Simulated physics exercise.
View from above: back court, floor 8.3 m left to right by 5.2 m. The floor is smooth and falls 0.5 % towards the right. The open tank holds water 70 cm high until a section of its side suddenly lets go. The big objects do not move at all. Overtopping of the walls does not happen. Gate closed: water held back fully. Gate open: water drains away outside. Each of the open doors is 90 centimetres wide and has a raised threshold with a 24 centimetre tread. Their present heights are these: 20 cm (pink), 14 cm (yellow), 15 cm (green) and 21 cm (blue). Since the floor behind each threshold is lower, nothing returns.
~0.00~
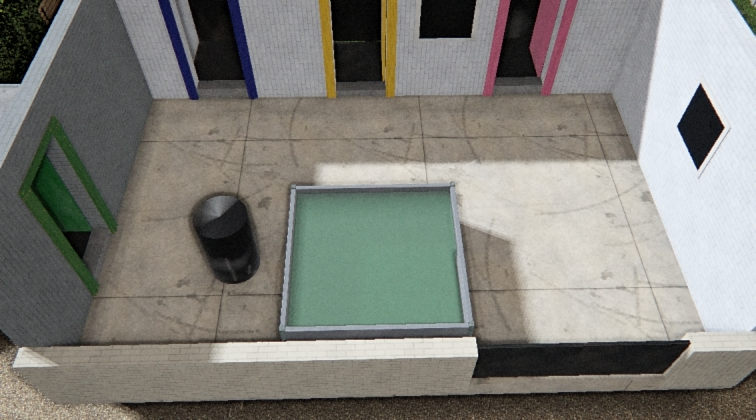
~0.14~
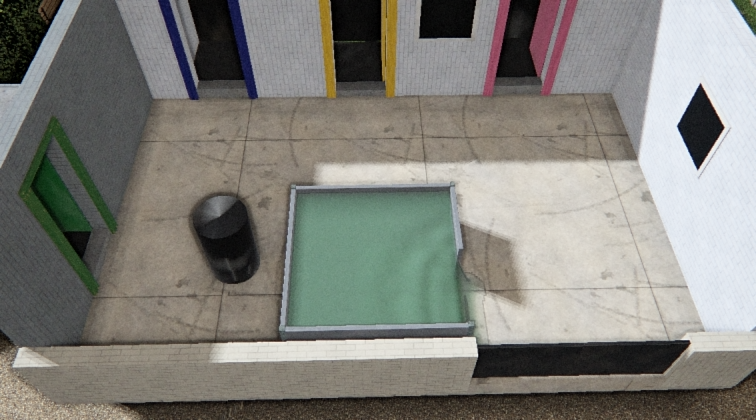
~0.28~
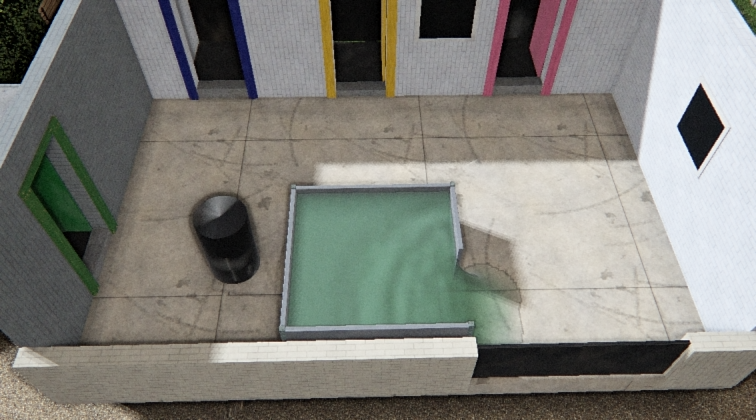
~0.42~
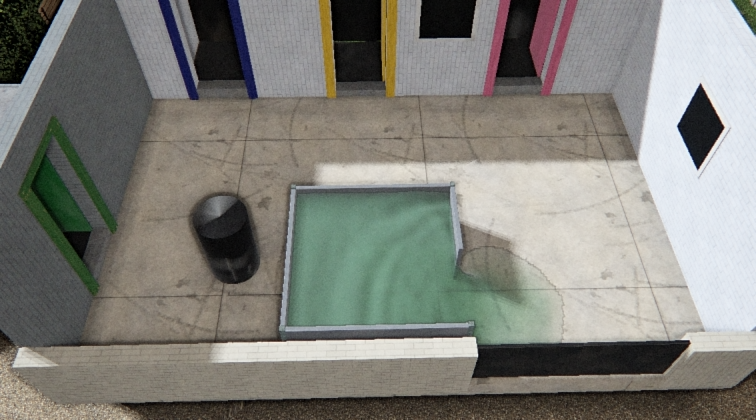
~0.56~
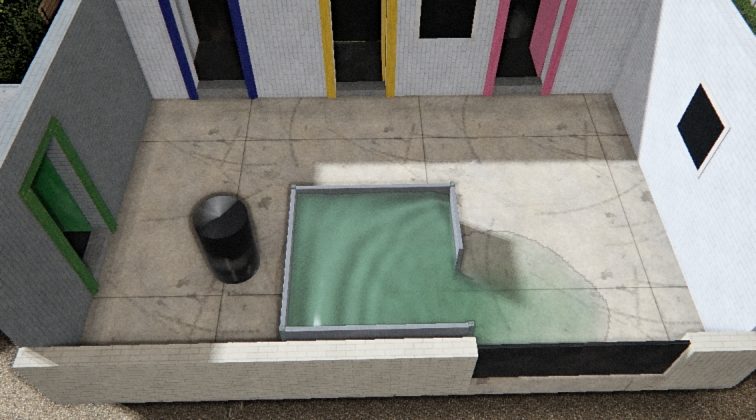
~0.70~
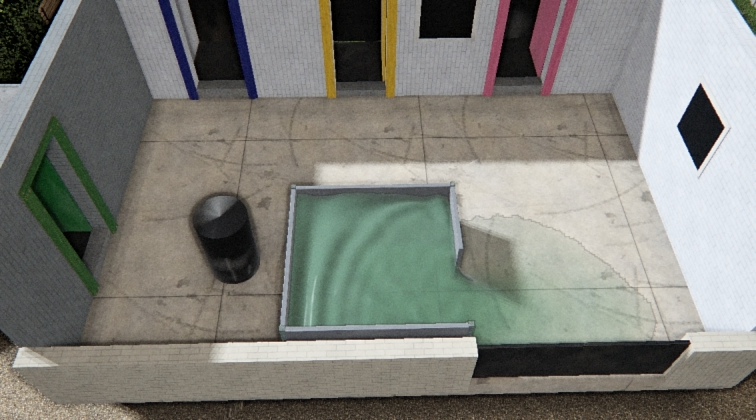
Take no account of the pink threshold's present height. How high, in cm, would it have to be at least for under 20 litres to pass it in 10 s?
At least about 18 cm.
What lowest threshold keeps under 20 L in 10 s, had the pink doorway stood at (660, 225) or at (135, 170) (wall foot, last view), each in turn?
Roughly 19 and 8.0 cm.
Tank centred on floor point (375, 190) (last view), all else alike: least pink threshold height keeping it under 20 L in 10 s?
I'd put it at close to 10.0 cm.
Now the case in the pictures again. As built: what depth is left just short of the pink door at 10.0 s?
Lab note: Depth approx. 12.5 cm.
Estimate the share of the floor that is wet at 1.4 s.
Close to 20 per cent is wet.
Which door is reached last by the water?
The green one comes last.
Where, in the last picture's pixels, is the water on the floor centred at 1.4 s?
Around (436, 289).
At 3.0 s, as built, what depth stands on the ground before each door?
Depths in cm: Pink 0, yellow 0, green 0, blue 0.
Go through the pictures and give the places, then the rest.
In the first picture, the open tank at (375, 254) is whole and still, 70 cm deep; the pink door at (527, 49) is dry.
In the second picture, the front is at (479, 289), 0.4 m from the gap at (459, 304); 0.3 m2 of floor is wet, 70 cm left at the back.
In the third picture, the gap is at (459, 306), the front 0.8 m out at (515, 295); the back of the open tank holds 70 cm.
In the fourth picture, the front is at (557, 310), 1.4 m from the gap at (458, 307); 2.0 m2 of floor is wet, 70 cm left at the back.
In the fifth picture, the front is at (603, 317), 2.0 m from the gap at (458, 307); 3.2 m2 of floor is wet, 69 cm left at the back.
In the sixth picture, the gap is at (459, 306), the front 2.6 m out at (648, 320); the back of the open tank holds 62 cm; the pink door at (527, 49), 4.7 m from the gap, is still 3.0 m from the nearest water.
After 1.4 s water covers 20 % of the floor, deepest (52 cm) near (717, 361); it has not reached the pink door.
After 3.0 s water covers 30 % of the floor, deepest (40 cm) near (707, 335); it has not reached the pink door.
After 10.0 s water covers 95 % of the floor, deepest (16 cm) near (75, 361); 13 cm at the pink door, 8 litres in over its 20 cm threshold.
At the pink door as built, the water arrived by 3.2 s and peaked near 25 cm at 3.4 s.
Run again over the same 10 s with other heights there, 46 litres in over 15.5 cm, 7 litres over 20.5 cm. The limit of 20 litres is kept from about 18 cm up.
